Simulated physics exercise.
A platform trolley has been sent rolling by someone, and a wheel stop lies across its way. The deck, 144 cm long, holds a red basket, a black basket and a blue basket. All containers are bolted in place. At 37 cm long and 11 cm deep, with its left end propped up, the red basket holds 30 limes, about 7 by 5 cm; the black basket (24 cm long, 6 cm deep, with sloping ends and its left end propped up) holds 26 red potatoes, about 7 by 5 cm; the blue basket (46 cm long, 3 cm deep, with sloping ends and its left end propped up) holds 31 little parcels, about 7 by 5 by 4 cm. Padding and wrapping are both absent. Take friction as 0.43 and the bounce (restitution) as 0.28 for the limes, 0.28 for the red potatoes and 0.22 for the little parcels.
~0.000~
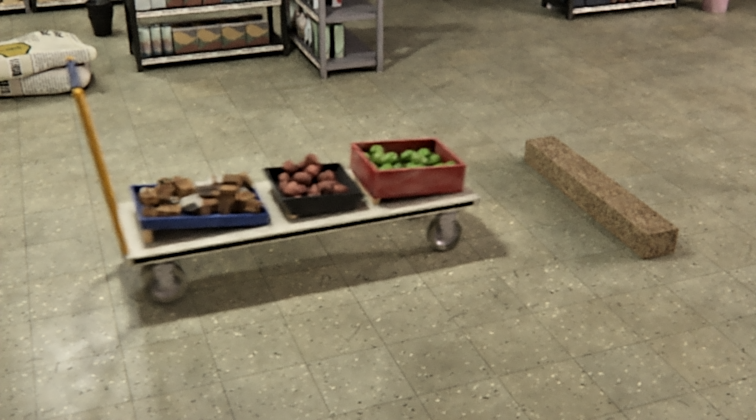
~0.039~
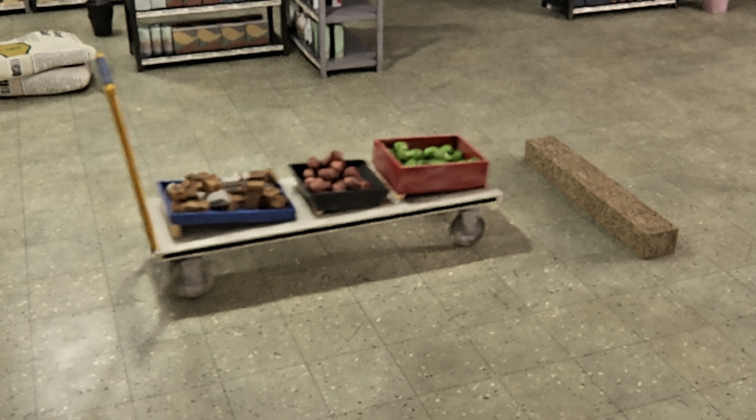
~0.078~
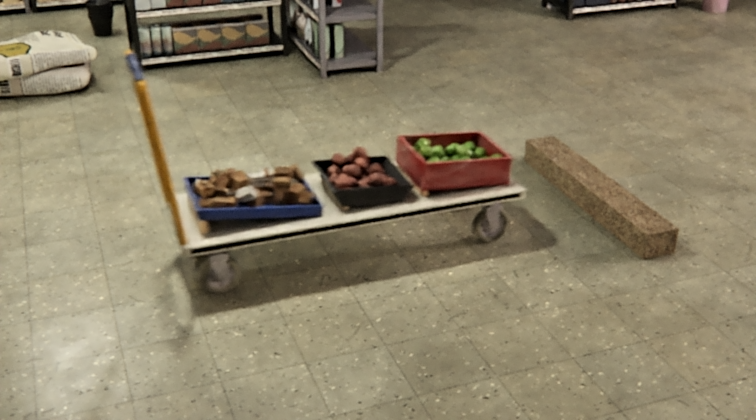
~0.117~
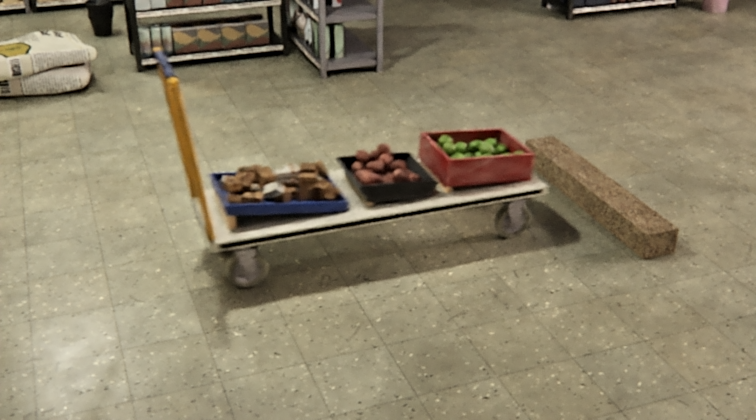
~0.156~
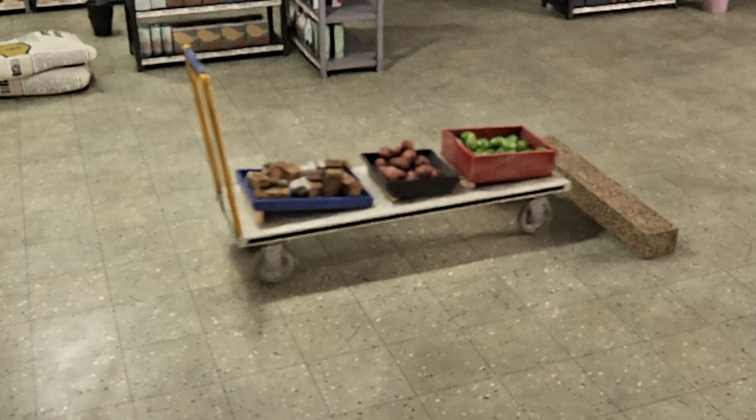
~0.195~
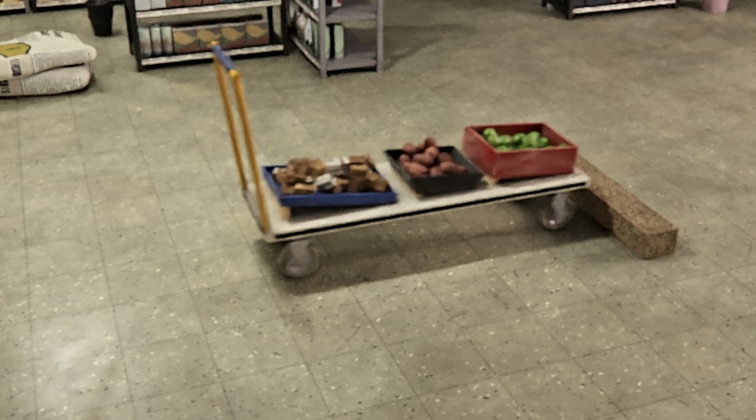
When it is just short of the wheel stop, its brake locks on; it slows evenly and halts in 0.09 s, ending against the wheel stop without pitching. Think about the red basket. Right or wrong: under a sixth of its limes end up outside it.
Right.
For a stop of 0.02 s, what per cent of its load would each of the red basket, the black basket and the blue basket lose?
Red basket 10, black basket 30, blue basket 30 %.
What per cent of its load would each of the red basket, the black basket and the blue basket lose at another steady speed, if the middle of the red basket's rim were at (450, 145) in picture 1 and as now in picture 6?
Then red basket 0, black basket 10, blue basket 10 per cent.
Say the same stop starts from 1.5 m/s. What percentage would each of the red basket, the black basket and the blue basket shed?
Red basket 0 %, black basket 10 %, blue basket 20 %.
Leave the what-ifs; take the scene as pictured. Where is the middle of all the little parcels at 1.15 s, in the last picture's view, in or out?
Middle: About (390, 171) px.
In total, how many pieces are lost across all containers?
Count of pieces - near 18.
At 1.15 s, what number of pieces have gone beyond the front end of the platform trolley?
Count: Approx. 0.
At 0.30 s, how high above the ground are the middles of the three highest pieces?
Height, averaged: Around 40 cm.
After 0.20 s, braking starts.
After 0.30 s, 0 of 30 out of the red basket, 0 of 26 out of the black basket and 1 of 31 out of the blue basket.
After 0.42 s, 0 of 30 out of the red basket, 5 of 26 out of the black basket and 3 of 31 out of the blue basket.
After 0.65 s, 0 of 30 out of the red basket, 9 of 26 out of the black basket and 9 of 31 out of the blue basket.
Outcome (at 1.15 s), 0 of 30 out of the red basket, 9 of 26 out of the black basket and 9 of 31 out of the blue basket. Asked share, 0 of 30, 0 per cent.
